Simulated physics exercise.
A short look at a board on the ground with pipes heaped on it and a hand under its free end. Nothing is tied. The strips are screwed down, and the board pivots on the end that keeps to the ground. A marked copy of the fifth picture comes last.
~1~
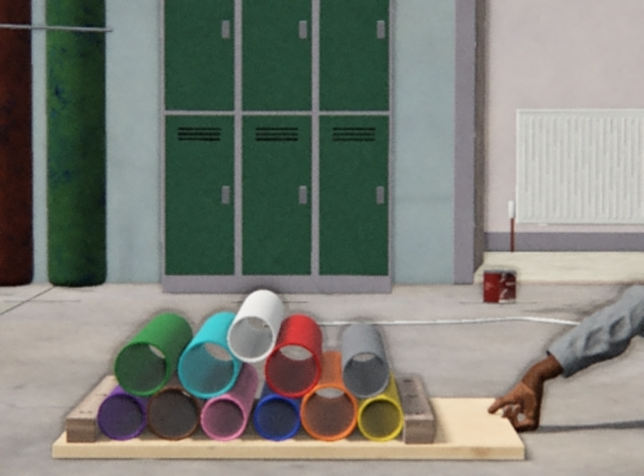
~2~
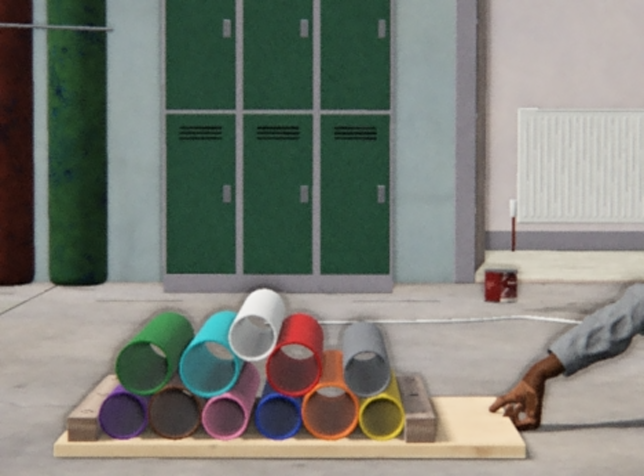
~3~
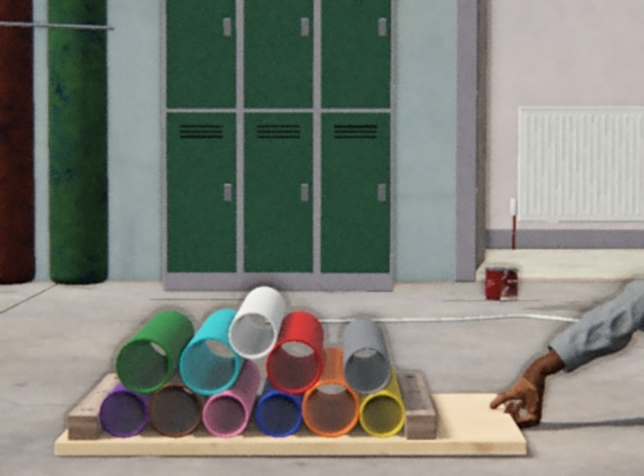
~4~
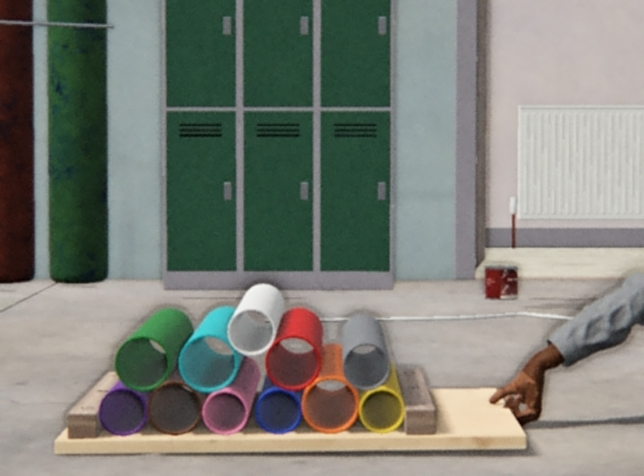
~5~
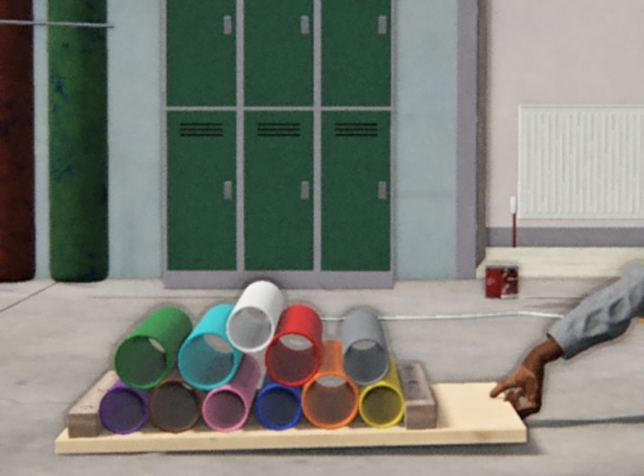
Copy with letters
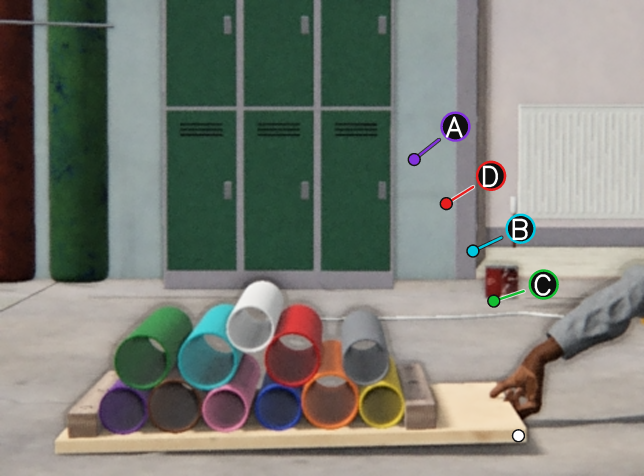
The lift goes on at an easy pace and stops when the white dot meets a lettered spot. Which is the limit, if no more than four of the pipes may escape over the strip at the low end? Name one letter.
Up to A.
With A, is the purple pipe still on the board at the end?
The purple pipe: Yes.
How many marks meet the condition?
The number is four.
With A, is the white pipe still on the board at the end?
The white pipe: No.
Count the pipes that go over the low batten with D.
The count is four.
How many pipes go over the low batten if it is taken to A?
It comes to four.
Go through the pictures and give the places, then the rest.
The first frame shows yellow pipe (381, 419); red pipe (293, 370); grey pipe (366, 375).
The second frame shows grey pipe (367, 374); green pipe (143, 367).
The third frame shows board (294, 410); orange pipe (331, 409); yellow pipe (383, 415); pink pipe (226, 416).
The fourth frame shows board (294, 407); purple pipe (123, 412); brown pipe (175, 408).
The fifth frame shows board (294, 404); purple pipe (123, 411); brown pipe (175, 407).
On the marked copy, A at (414, 159); B at (473, 251); C at (494, 301); D at (446, 204); the white dot at (518, 436).
Following A. Soon after the start, board at 20°.
Later, board at 38°.
In the end, board at 39°, four over the low batten (red, green, turquoise, white).
As for the rest, B one over the low batten (green); C none over the low batten; D four over the low batten (red, green, turquoise, white).
